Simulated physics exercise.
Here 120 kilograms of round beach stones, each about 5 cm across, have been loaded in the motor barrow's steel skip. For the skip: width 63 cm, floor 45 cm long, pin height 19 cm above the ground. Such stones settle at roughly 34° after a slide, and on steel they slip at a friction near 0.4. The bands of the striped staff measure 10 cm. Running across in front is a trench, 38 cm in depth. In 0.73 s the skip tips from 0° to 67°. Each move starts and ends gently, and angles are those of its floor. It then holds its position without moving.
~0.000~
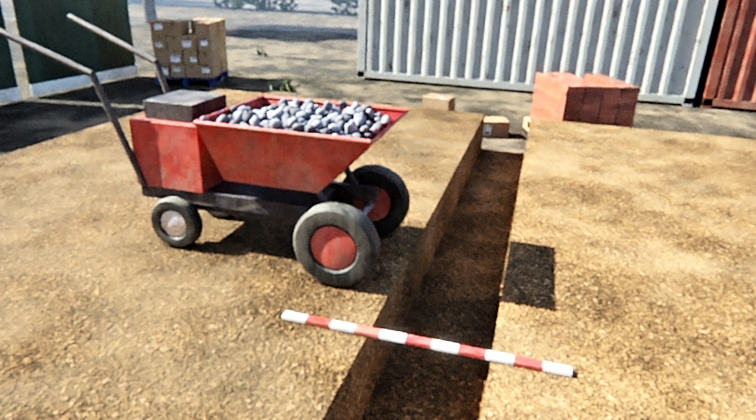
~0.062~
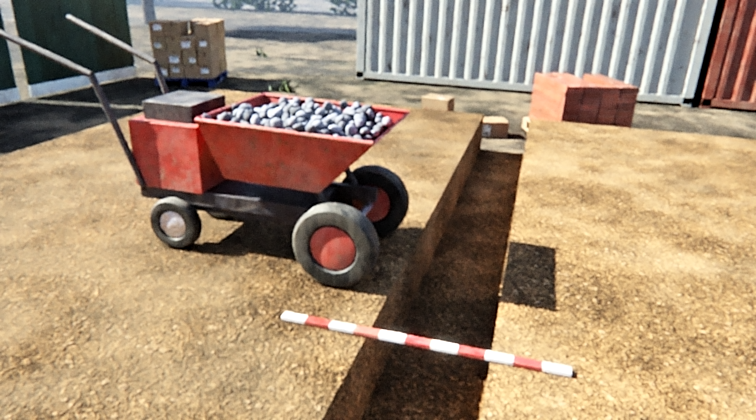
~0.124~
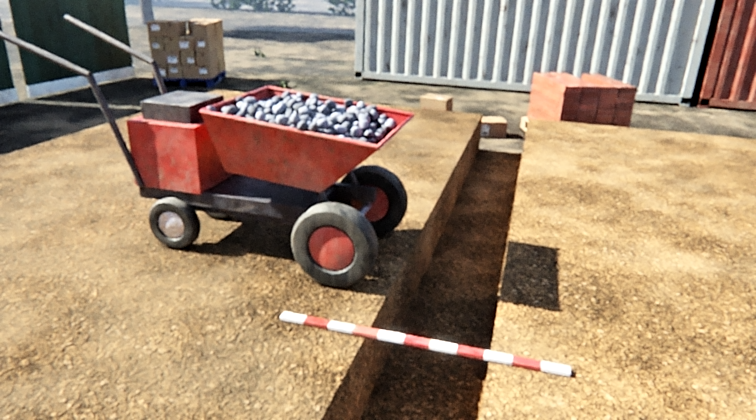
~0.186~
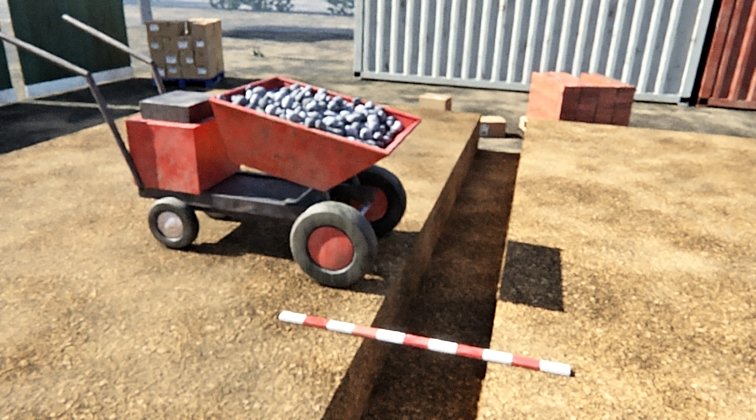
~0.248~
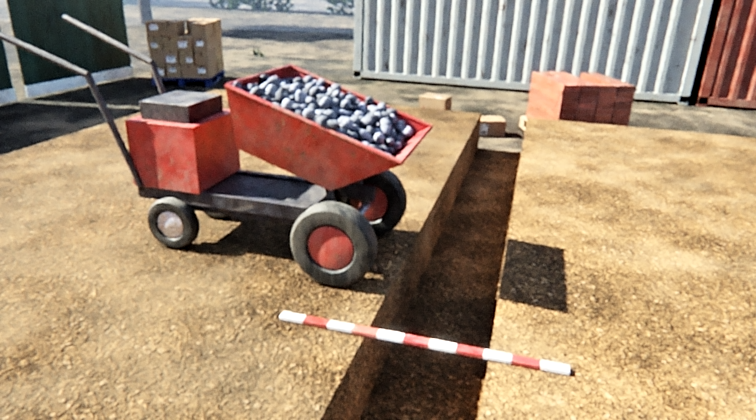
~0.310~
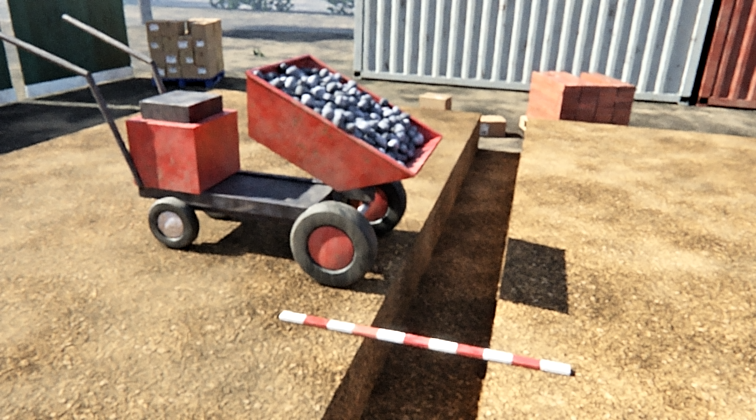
In a dirt yard beside a narrow trench, a red motor barrow stood still while its skip, heaped with grey stones, slowly tilted up at the back and leaned toward the right.
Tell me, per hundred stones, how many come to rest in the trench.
41 per hundred.
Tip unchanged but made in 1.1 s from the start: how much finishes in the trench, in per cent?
Near 50 per cent.
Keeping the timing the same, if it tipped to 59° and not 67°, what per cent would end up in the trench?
Near 55 per cent then.
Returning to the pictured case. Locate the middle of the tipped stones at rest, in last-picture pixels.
Near (532, 279).
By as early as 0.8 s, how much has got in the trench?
Around 20 per cent of it, at that instant.
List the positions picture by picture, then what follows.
In the first frame, lip at (371, 142), floor tilted 0°, highest stones at (326, 109).
In the second frame, lip at (373, 144), floor tilted 1°, highest stones at (312, 108); the stones move at 0.3 m/s on average.
In the third frame, lip at (379, 148), floor tilted 5°, highest stones at (293, 102); the stones move at 0.7 m/s on average.
In the fourth frame, the skip is at 11°, its lip at (389, 154); the top of the load is at (292, 94); the stones move at 0.9 m/s on average.
In the fifth frame, lip at (402, 163), floor tilted 18°, highest stones at (290, 86); the stones move at 1.1 m/s on average.
In the sixth frame, lip at (415, 176), floor tilted 26°, highest stones at (305, 74); the stones move at 1.2 m/s on average.
After 0.6 s the floor is at 57°; 100 % in the skip; the foremost stones are at (453, 194).
After 0.8 s the floor is at 67°; 62 % in the skip, 20 % in the trench, 18 % past the trench; the foremost stones are at (542, 282).
After 1.2 s the floor is at 67°; 14 % in the skip, 30 % in the trench, 57 % past the trench; the foremost stones are at (722, 306).
After 3.1 s the floor is at 67°; 0 % in the skip, 41 % in the trench, 59 % past the trench; the foremost stones are past the picture's edge.
